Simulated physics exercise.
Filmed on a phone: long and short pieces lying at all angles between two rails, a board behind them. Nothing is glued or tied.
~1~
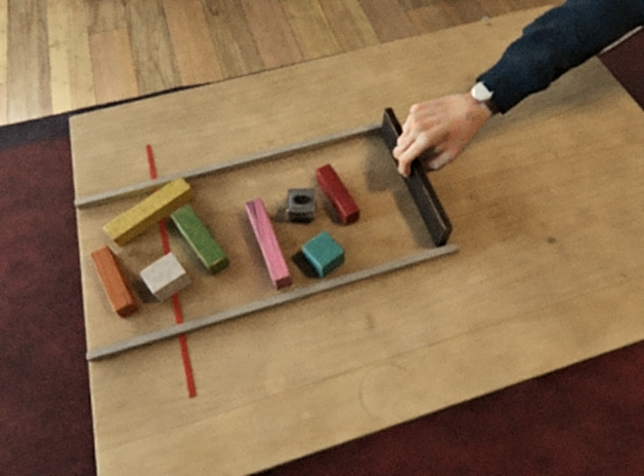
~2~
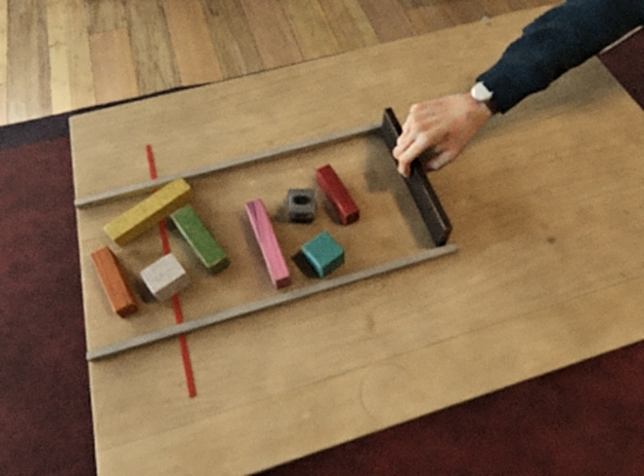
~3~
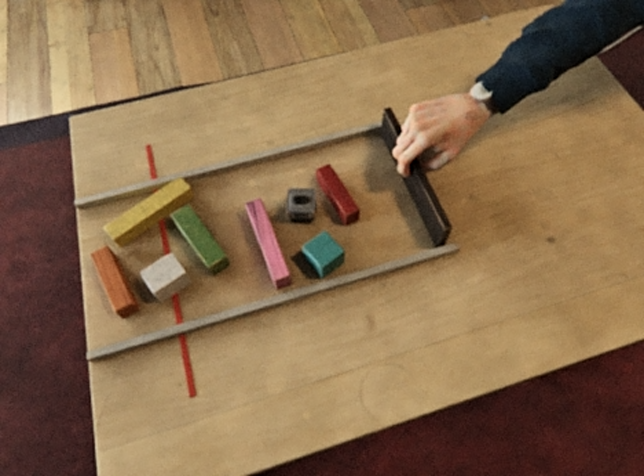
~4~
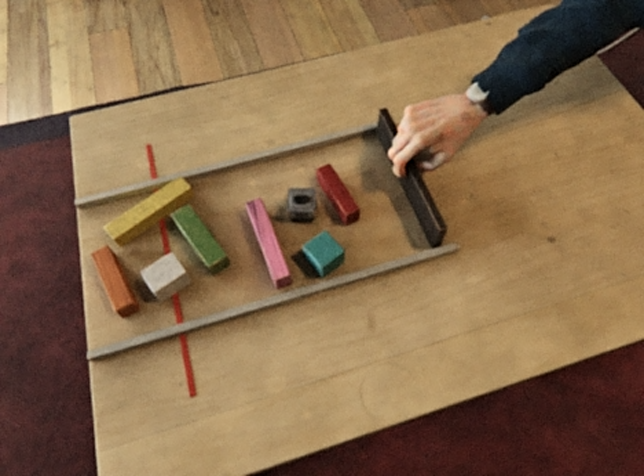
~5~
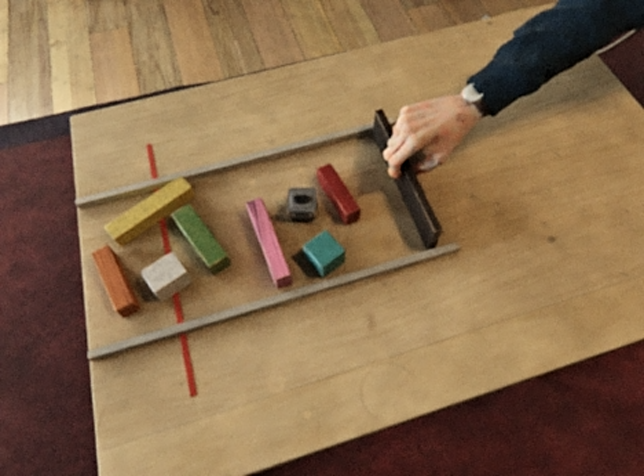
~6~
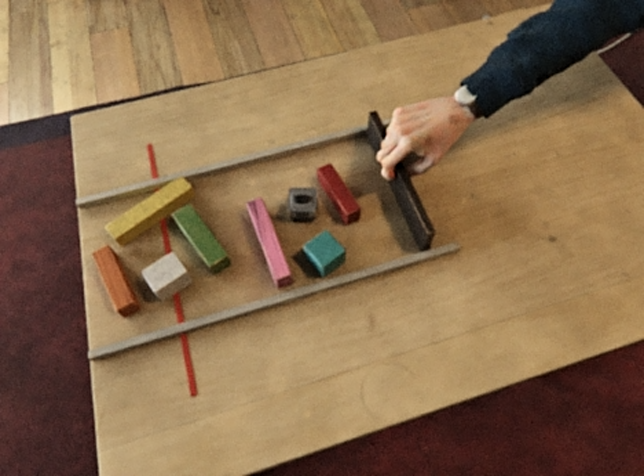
On a wooden board, a hand slides a dark bar slightly left between two rails.
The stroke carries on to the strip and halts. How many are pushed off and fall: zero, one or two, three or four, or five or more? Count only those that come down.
In the end the number that fall off is one or two.
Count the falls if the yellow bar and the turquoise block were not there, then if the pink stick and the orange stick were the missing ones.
The counts: 1 and 0.
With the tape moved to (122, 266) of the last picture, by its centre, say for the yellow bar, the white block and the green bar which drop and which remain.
The yellow bar is lost, the white block tumbles off, the green bar drops off.
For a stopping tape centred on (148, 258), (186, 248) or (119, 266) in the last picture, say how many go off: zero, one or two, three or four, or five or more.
Taking them in turn, 3 or 4; just one or two; at least five.
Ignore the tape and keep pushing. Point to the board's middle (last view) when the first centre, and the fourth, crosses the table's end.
Its middle is around (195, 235) and later (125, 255).
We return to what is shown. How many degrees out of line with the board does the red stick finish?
Some 0 degrees.
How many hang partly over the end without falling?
2 of them.
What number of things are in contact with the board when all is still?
It touches 3.
Early on, none off yet; orange stick at rest near (116, 281); yellow bar at rest near (152, 211); white block at rest near (168, 277).
A while later, none off yet; orange stick at rest near (116, 281); yellow bar at rest near (152, 211); white block travelled a little near (149, 285).
Finally, the number that fall off is one or two; lost, white block and orange stick.
